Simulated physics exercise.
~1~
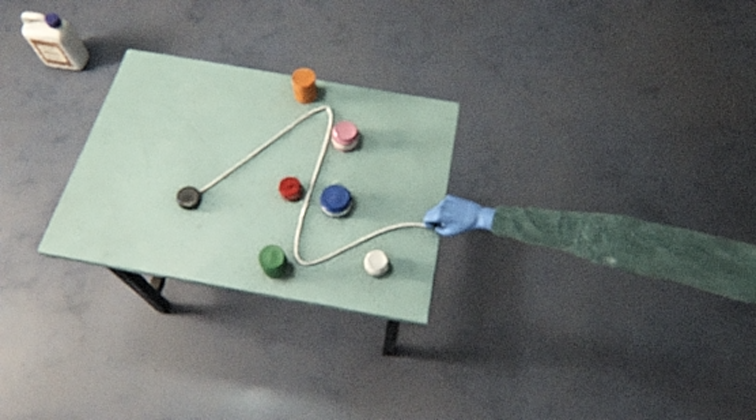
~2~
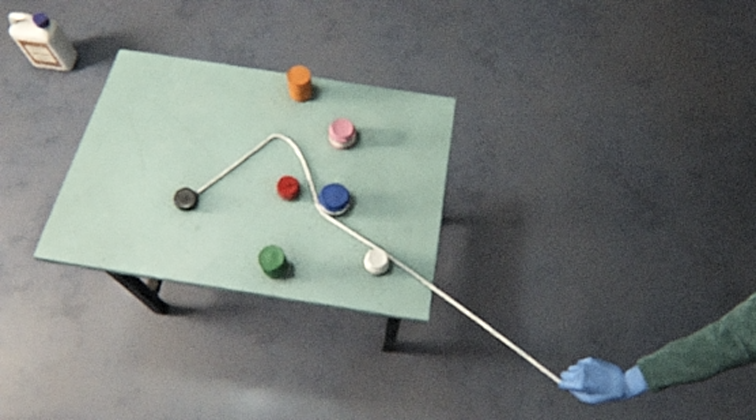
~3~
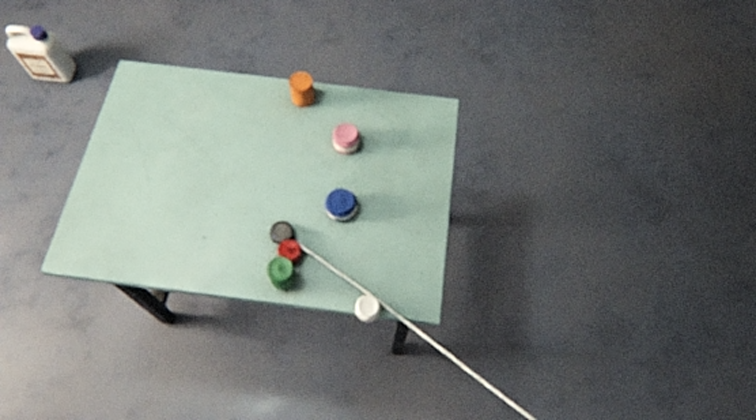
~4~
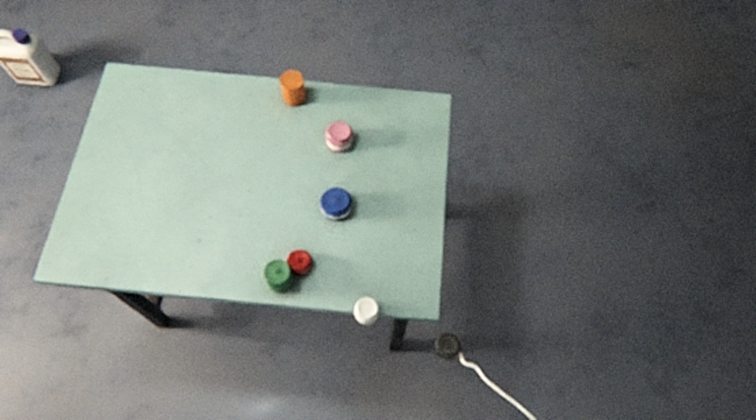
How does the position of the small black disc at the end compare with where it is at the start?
At the start the black disc rests on the left part of the green table, and by the end it is off the table, beyond the near right corner.
We see a blue-gloved hand pull a white cord rightward across a green table, dragging a small black disc that shifts the red and white containers toward the near edge before it slides off the table, leaving all the containers upright on top.
